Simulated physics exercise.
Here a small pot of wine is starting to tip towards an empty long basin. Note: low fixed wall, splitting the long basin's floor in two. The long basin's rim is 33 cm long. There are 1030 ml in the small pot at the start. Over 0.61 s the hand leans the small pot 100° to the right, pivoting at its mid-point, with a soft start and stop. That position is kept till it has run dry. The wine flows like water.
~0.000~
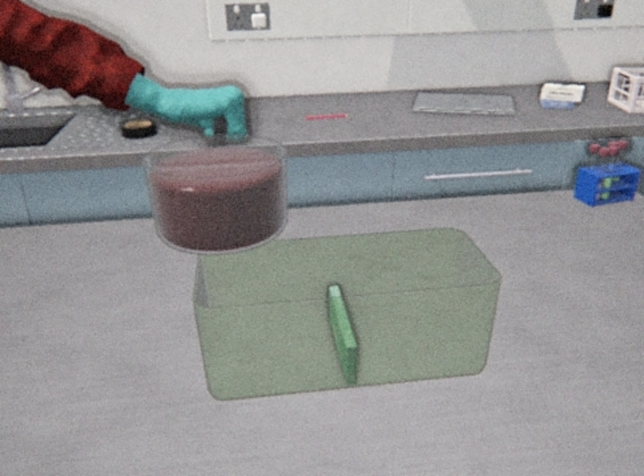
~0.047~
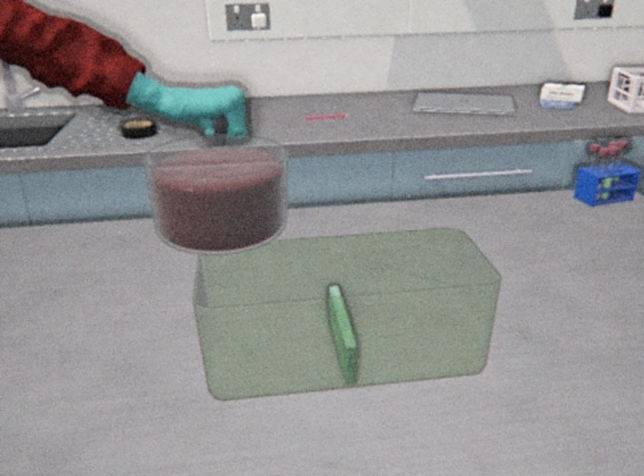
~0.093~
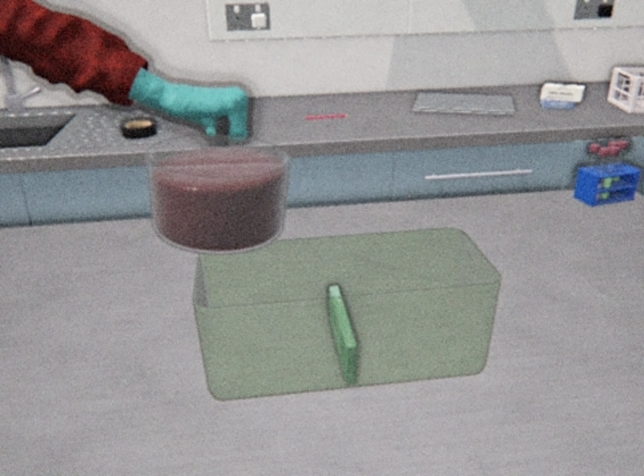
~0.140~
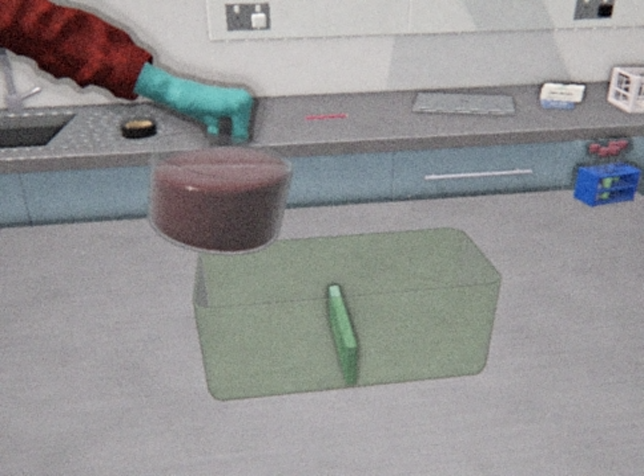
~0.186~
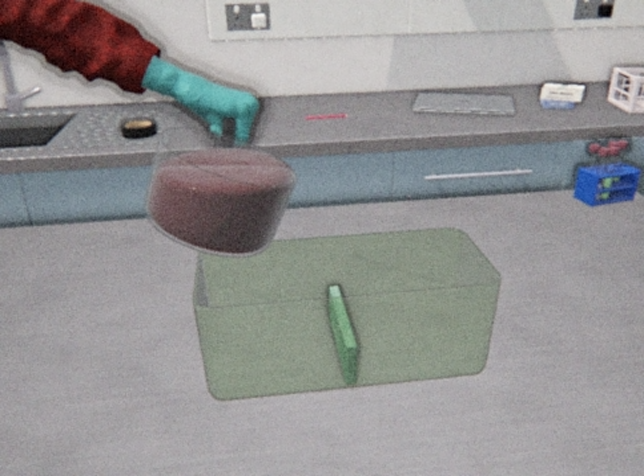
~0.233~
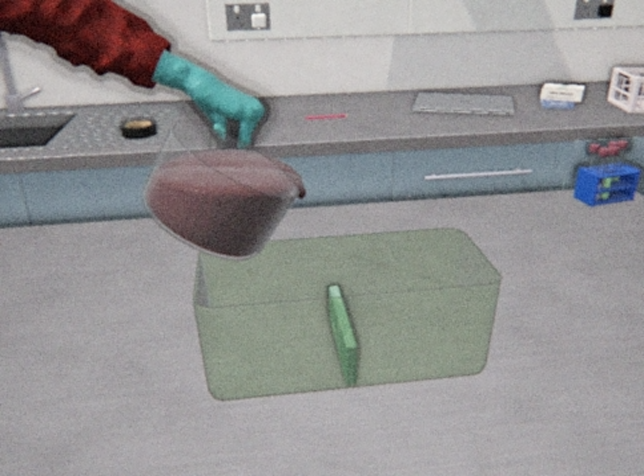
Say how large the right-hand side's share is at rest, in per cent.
Its share is roughly 38 per cent.
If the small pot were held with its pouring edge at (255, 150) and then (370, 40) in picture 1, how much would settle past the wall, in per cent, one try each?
In order, 15 and 85 per cent.
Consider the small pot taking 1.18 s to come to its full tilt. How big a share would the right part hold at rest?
In that case, roughly 55 per cent.
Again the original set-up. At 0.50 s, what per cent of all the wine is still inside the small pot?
I'd put it near 36 percent.
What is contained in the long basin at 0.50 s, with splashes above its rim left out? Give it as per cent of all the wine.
The basin holds roughly 38 in a hundred parts at that moment.
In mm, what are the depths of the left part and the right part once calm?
Some 30 mm on the left and some 18 mm on the right.
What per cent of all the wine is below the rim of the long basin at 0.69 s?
About 86 %.
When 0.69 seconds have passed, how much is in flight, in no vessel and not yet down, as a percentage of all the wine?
Roughly 4 %.
By 0.50 s the tilt is 92° and 36 per cent is still to pour, 15 is left of the wall and 22 right of it.
By 0.69 s the tilt is 100° and 9 per cent is still to pour, 48 is left of the wall and 39 right of it.
By 0.89 s the tilt is 100° and 2 per cent is still to pour, 55 is left of the wall and 38 right of it.
By 1.11 s the tilt is 100° and 0 per cent is still to pour, 60 is left of the wall and 38 right of it.
At rest 60 per cent lies left of the wall, 38 right of it and 1 outside.
